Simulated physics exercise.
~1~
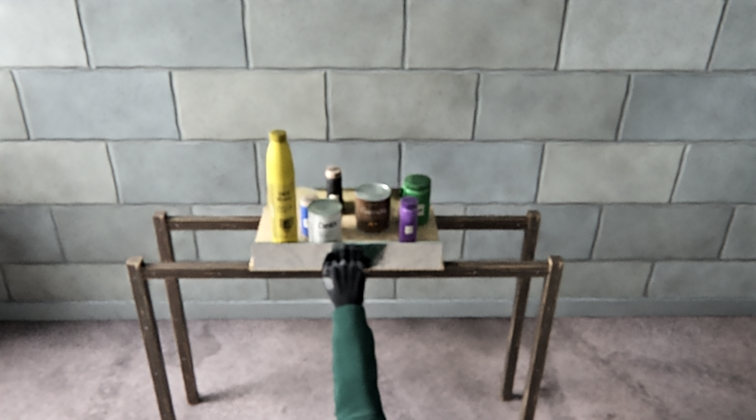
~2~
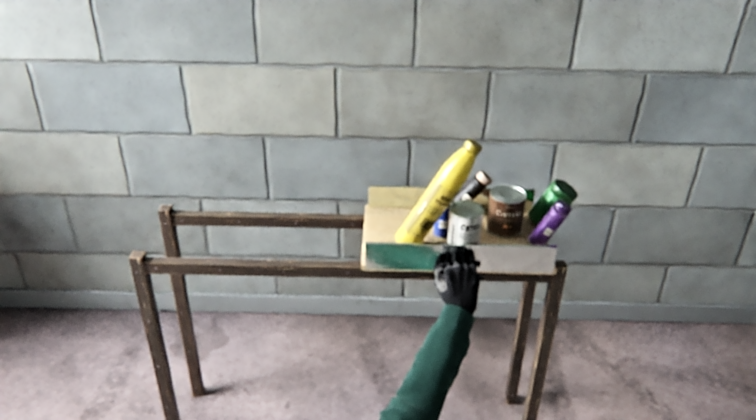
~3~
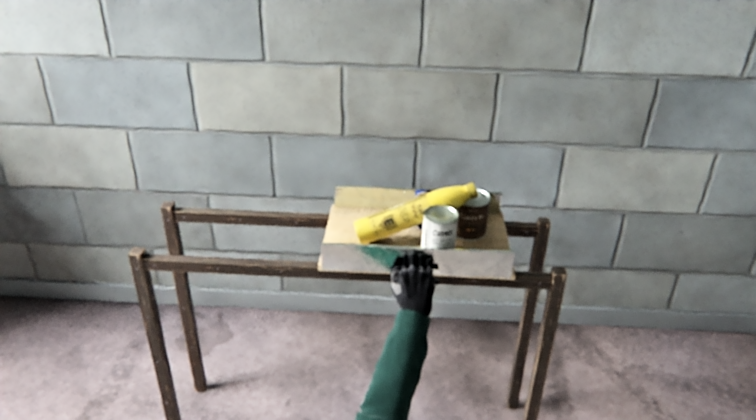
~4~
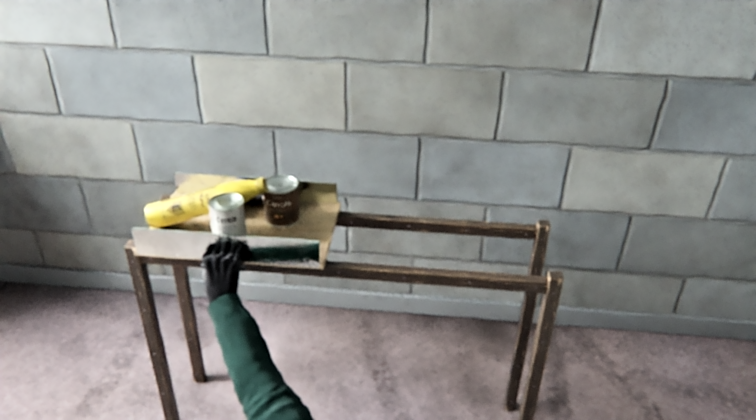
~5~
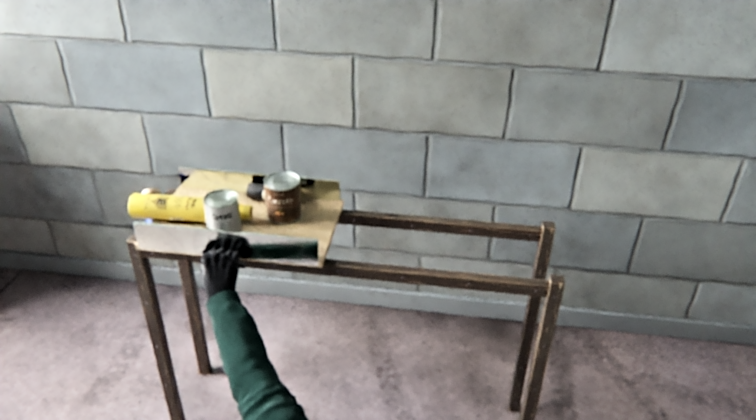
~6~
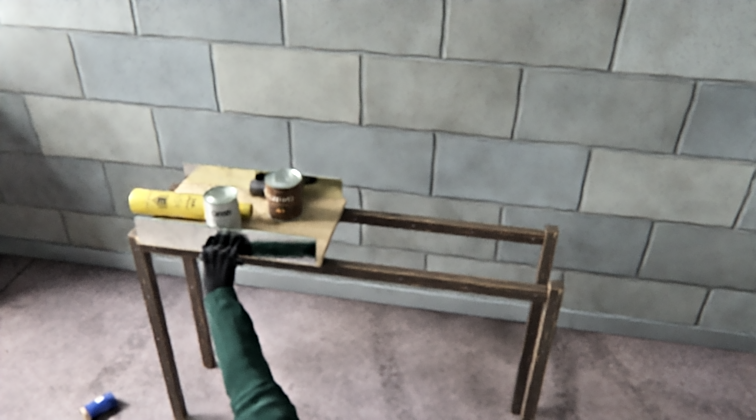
In front of a grey block wall, seen from slightly above, a wooden tray rests on two dark rails over a pinkish floor. A black-gloved hand in a green sleeve grips its front edge; aboard are a tall yellow bottle, a white tin, a brown tin, and green, purple, blue and black containers. The tray slides right, and the bottle and the green and purple containers tip. Those two disappear as the bottle topples. The hand then moves the tray far left, where both tins stay upright beside the fallen bottle and black container, while the blue one ends on the floor.
